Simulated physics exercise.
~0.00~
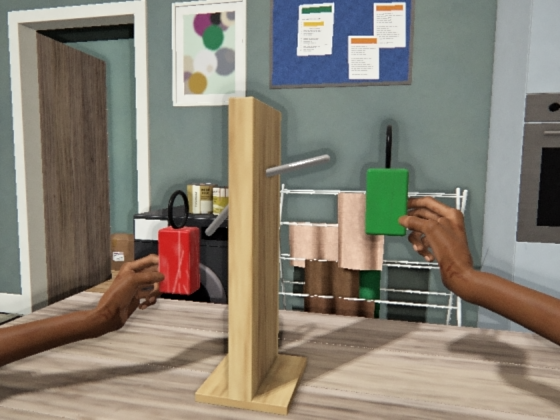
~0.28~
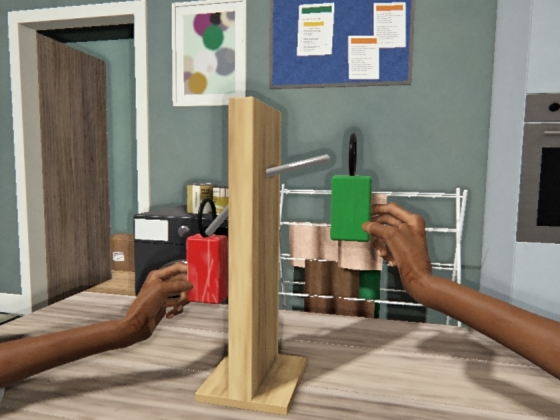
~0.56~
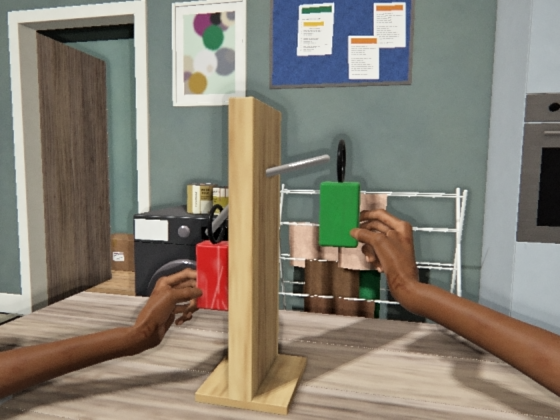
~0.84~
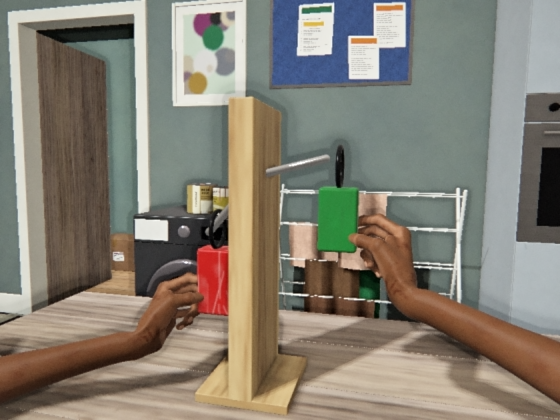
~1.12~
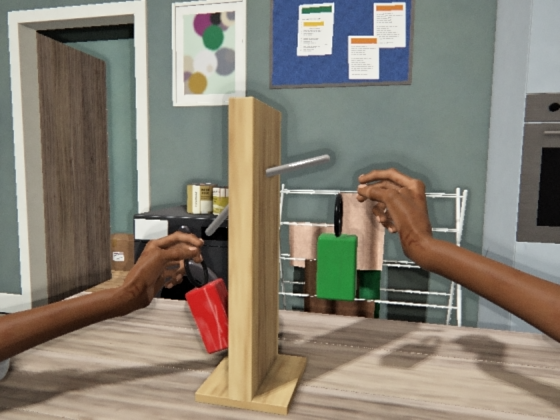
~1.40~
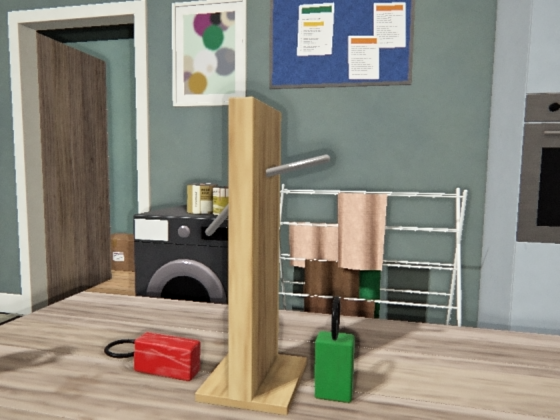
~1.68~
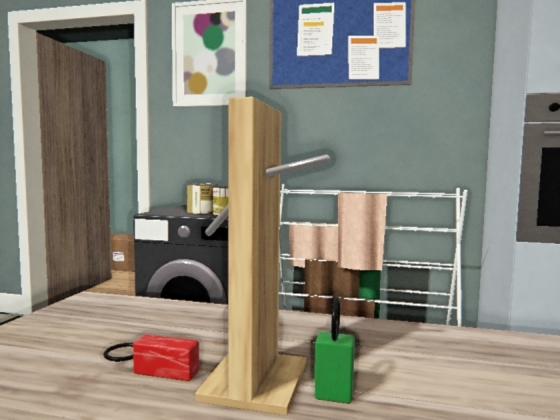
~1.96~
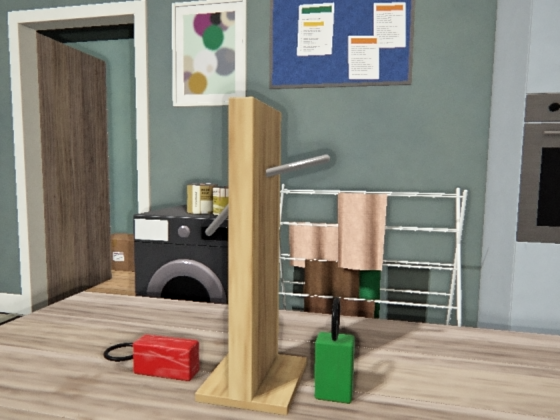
Two hands release a red pouch and a green pouch beside a wooden stand, and both drop onto the table.
